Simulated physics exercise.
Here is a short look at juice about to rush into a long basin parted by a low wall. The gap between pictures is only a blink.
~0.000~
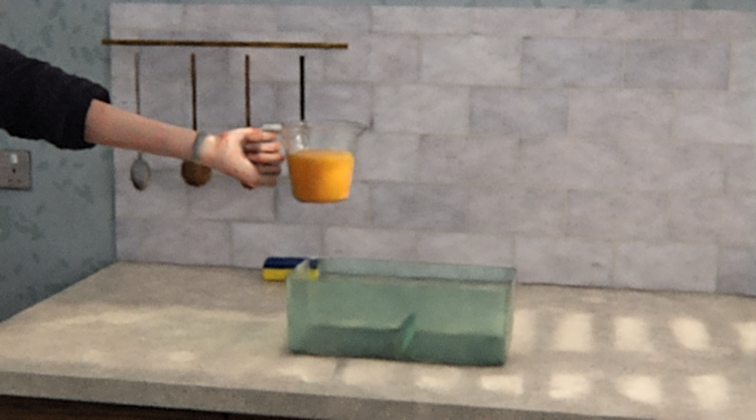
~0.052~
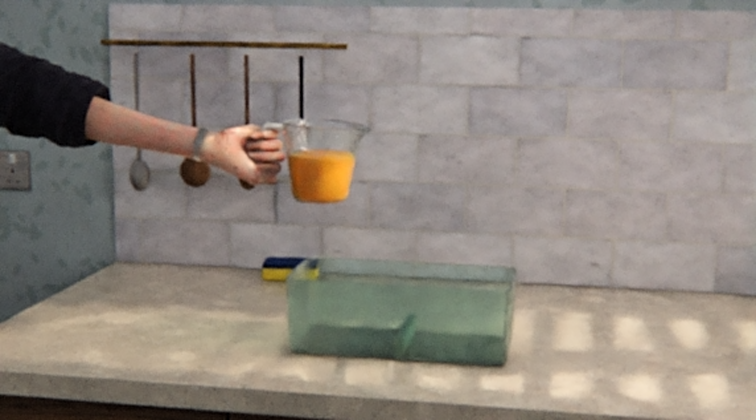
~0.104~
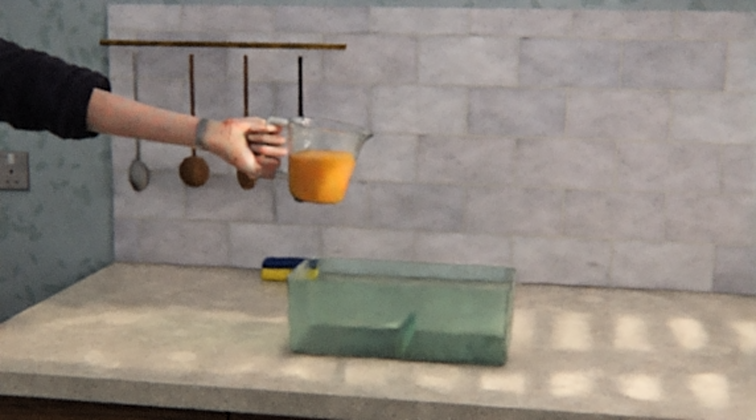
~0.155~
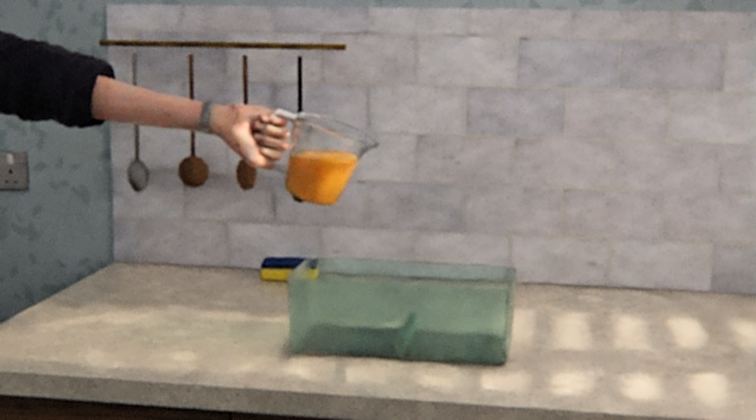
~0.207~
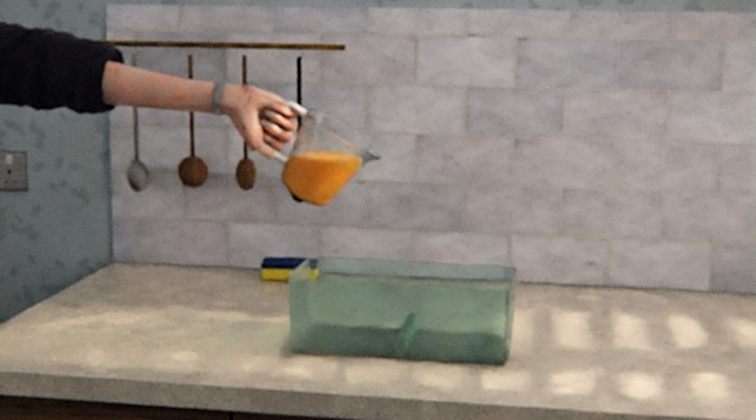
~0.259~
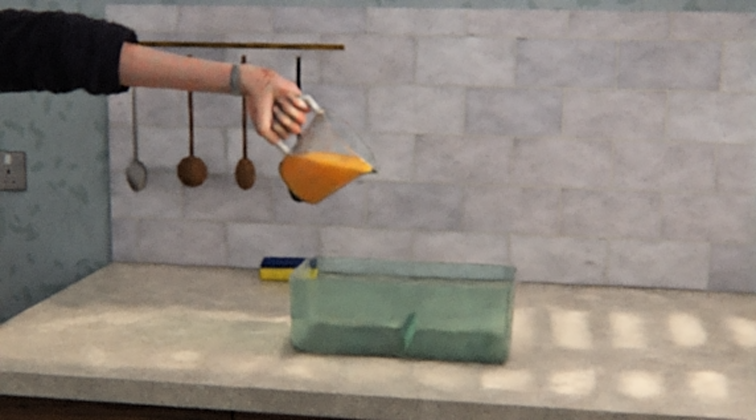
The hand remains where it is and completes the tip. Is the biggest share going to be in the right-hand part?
No, the winner is the left compartment.
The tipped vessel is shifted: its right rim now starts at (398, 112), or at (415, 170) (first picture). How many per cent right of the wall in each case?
First try: About 85 %; second try: About 90 %.
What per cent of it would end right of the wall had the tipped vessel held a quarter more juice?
That share would be some 30 parts in a hundred.
Then, 0.50 s in, the tilt is 106° and 44 per cent is still to pour, 16 is left of the wall and 1 right of it.
Then, 0.69 s in, the tilt is 111° and 5 per cent is still to pour, 76 is left of the wall and 9 right of it.
Then, 0.88 s in, the tilt is 111° and 0 per cent is still to pour, 80 is left of the wall and 11 right of it.
Then, 1.08 s in, the tilt is 111° and 0 per cent is still to pour, 79 is left of the wall and 14 right of it.
Finally, 78 per cent lies left of the wall, 16 right of it and 7 outside.
